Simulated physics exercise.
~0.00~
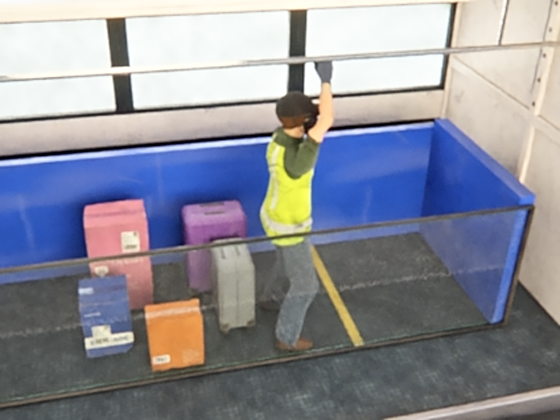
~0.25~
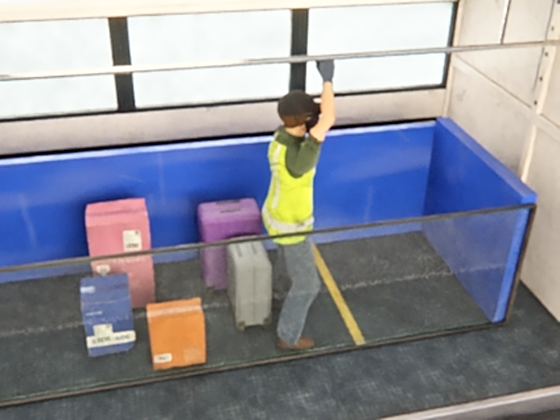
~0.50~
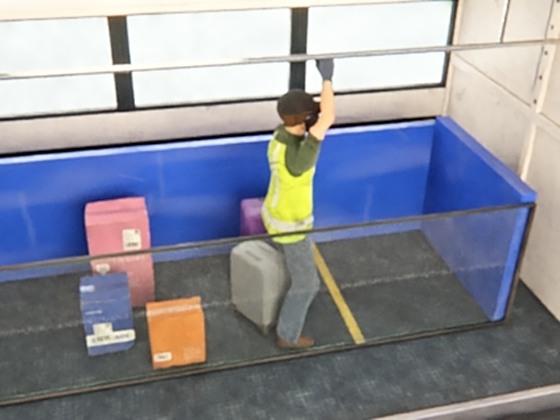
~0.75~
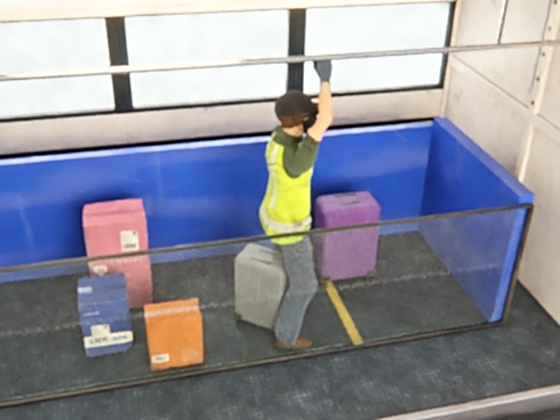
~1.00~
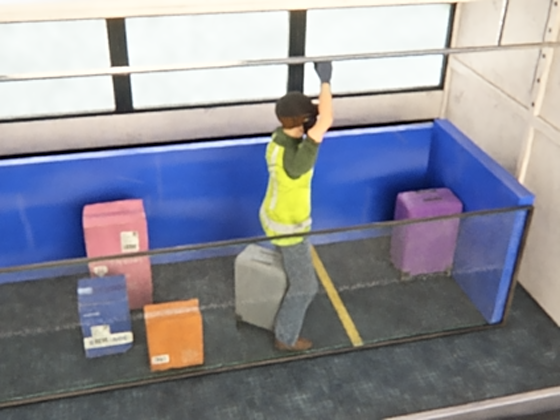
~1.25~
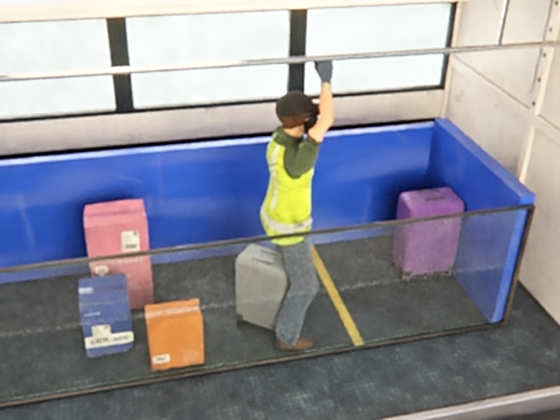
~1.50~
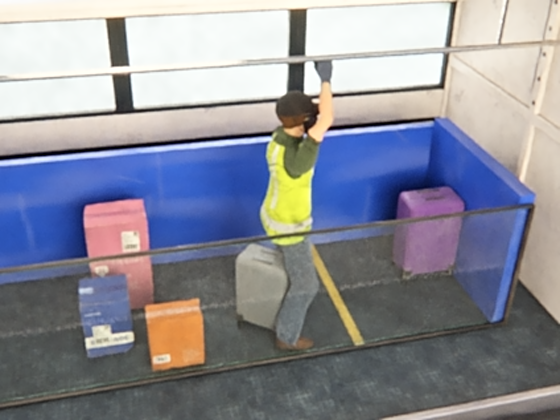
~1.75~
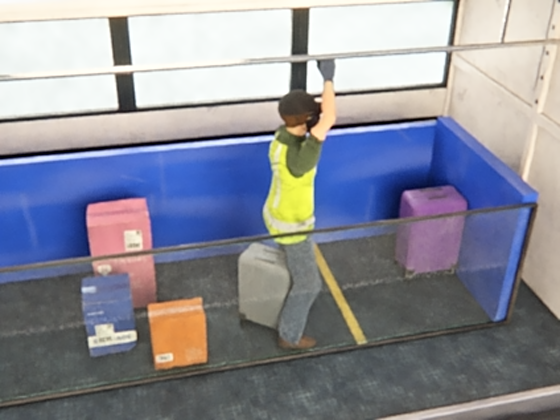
A person hangs on as purple and grey cases slide right, only the purple crossing the line.
